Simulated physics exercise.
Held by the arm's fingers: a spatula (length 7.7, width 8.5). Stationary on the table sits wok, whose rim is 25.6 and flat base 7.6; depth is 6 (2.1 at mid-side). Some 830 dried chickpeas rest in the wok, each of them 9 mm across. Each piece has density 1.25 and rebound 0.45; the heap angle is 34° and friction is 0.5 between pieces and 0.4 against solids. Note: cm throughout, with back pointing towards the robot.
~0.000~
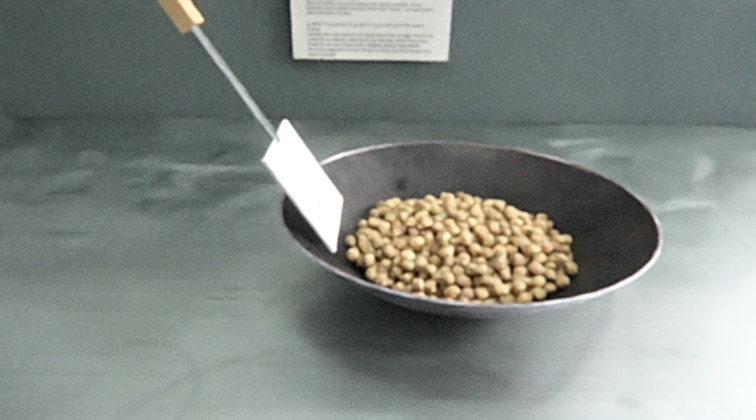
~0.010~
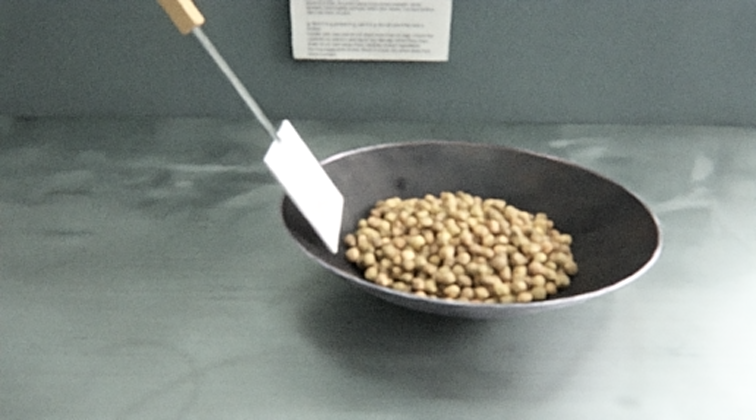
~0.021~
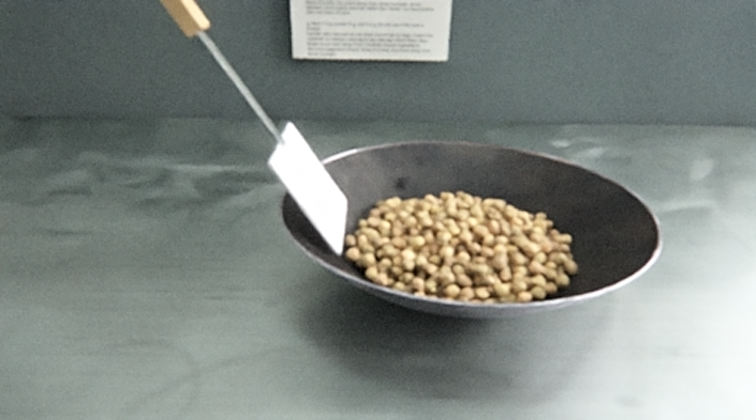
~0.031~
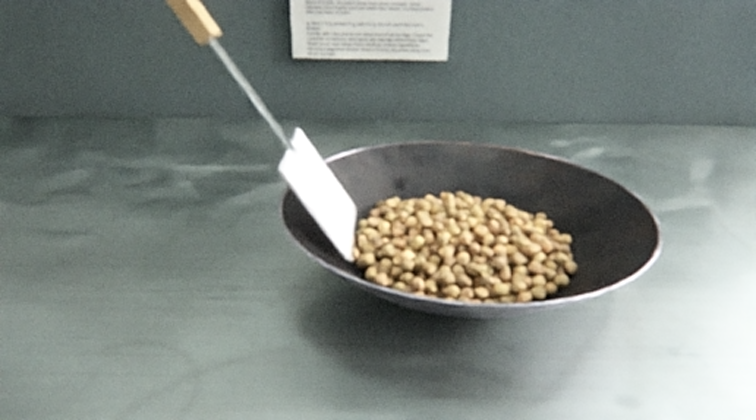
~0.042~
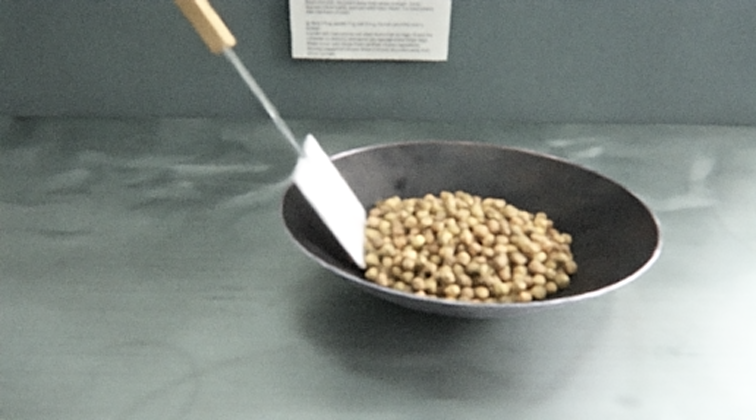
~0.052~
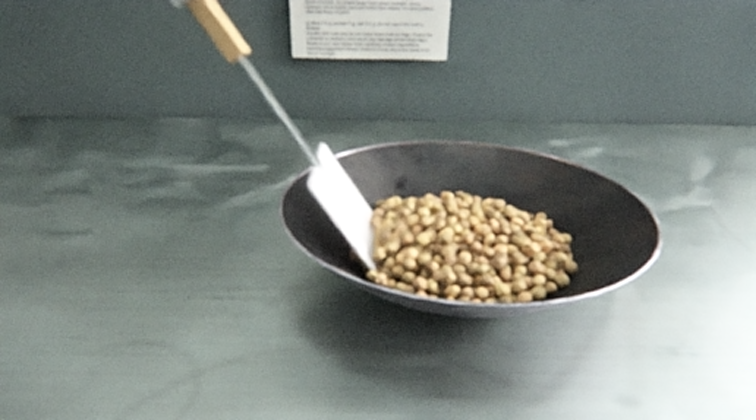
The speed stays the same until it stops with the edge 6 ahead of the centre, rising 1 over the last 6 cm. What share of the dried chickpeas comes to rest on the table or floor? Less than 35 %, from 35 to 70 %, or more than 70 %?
Less than 35 %.
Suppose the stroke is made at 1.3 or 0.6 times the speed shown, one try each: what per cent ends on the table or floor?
First try around 40 %, second try around 5 %.
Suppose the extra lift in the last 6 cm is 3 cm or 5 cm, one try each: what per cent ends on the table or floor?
25 and 25 per cent.
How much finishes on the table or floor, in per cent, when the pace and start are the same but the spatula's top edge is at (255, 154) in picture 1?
20 percent or so.
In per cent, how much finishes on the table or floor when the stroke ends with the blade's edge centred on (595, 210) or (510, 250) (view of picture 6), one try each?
I'd say some 50 per cent, then some 5 per cent.
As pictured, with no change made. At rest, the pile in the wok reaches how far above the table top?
Roughly 7.0 centimetres.
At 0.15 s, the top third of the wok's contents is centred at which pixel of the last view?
The middle sits at approx. (518, 216).
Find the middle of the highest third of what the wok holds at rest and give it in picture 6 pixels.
(578, 217).
After 0.10 s, sloping 57°, highest piece 11 above the table; 833 in the wok.
After 0.15 s, sloping 57°, highest piece 15 above the table; 829 in the wok, 4 on the blade or in flight.
After 0.37 s, sloping 57°, highest piece 9 above the table; 635 in the wok, 135 on the table or floor, 63 on the blade or in flight.
After 1.42 s, sloping 57°, highest piece 6 above the table; 626 in the wok, 207 on the table or floor.
At rest, 626 in the wok, 207 on the table or floor. That is 25 % on the table or floor.
